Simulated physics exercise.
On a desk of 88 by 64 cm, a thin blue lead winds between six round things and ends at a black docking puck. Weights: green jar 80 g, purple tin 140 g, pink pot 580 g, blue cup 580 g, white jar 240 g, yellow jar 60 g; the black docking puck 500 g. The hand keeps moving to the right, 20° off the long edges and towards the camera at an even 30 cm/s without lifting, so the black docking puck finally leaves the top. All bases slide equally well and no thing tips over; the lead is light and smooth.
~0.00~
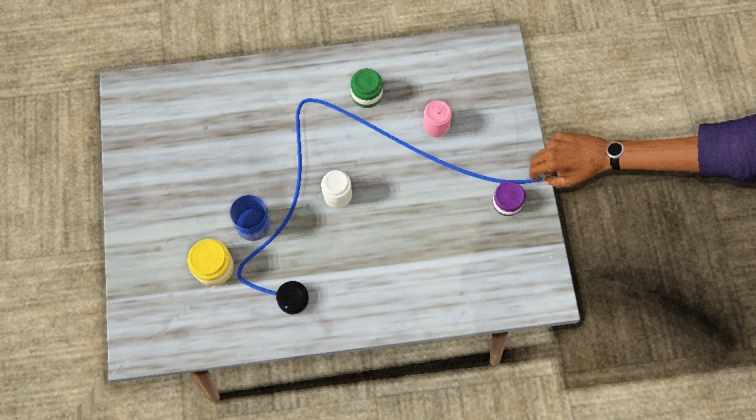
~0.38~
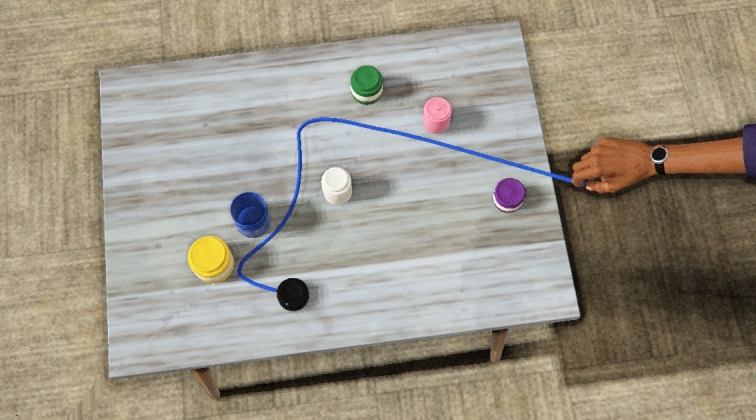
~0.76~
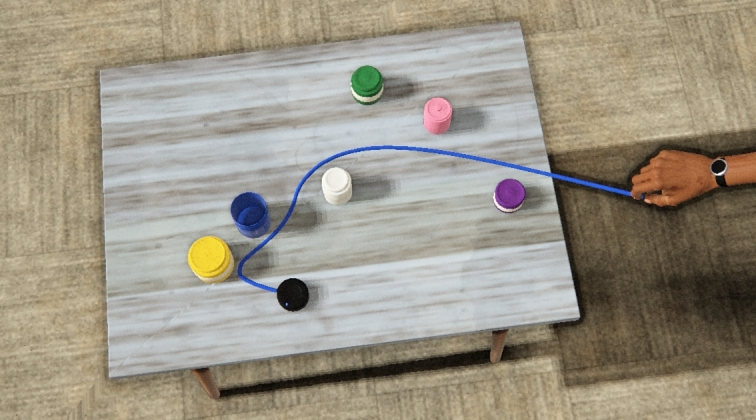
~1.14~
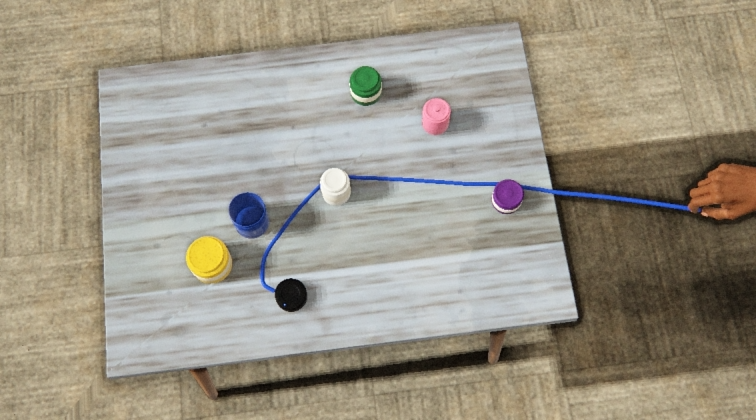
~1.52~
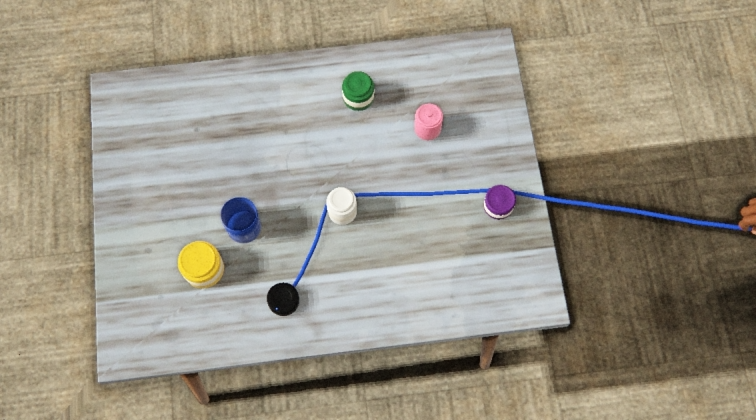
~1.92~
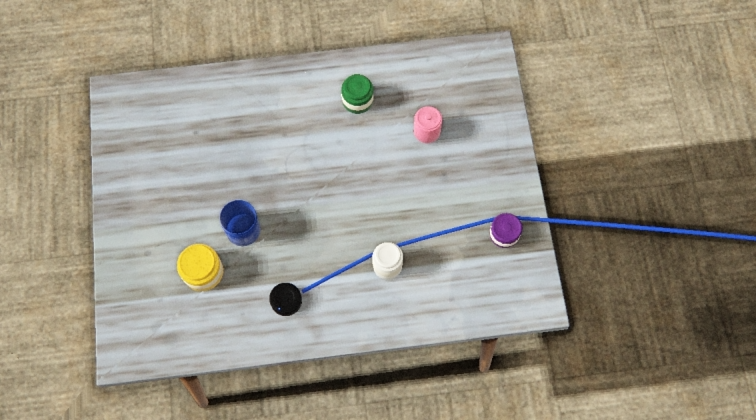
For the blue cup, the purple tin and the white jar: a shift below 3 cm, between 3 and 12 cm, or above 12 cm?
The blue cup barely shifts, the purple tin reaches the top band, the white jar travels a long way.
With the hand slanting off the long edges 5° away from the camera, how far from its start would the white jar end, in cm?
About 20 cm.
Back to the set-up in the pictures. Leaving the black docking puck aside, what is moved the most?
The white jar.
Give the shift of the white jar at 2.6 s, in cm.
Some 22 cm.
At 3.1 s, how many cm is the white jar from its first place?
About 26 cm.
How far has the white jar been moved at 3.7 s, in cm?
About 26 cm.
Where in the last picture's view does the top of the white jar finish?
Near (420, 285).
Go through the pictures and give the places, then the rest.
Shows, docking puck (292, 296); blue cup (248, 212); purple tin (510, 195); white jar (336, 182); lead through (440, 162) (339, 109) (300, 170) (251, 257); 0 cm pulled, in the first picture.
Shows, lead through (432, 142) (300, 167); 8 cm pulled, in the second picture.
Shows, lead through (487, 161) (312, 172); 20 cm pulled, in the third picture.
Shows, lead through (540, 190) (356, 178); 31 cm pulled, in the fourth picture.
Shows, white jar (341, 199); lead through (590, 205) (406, 194); 43 cm pulled, in the fifth picture.
Shows, docking puck (285, 298); blue cup (238, 217); purple tin (507, 227); white jar (388, 255); lead through (704, 233) (582, 223) (464, 227) (362, 260); 55 cm pulled, in the sixth picture.
By 2.6 s the black docking puck has slid 18 cm, and the shifts are, white jar 22 cm, purple tin 17 cm.
By 3.1 s the black docking puck has slid 33 cm, and the shifts are, white jar 26 cm, purple tin 17 cm.
By 3.7 s the black docking puck has slid 50 cm, and the shifts are, white jar 26 cm, purple tin 18 cm.
By 4.2 s the black docking puck is off the top, and the shifts are, white jar 26 cm at (420, 285), purple tin 18 cm at (530, 289), blue cup 0 cm at (238, 217).
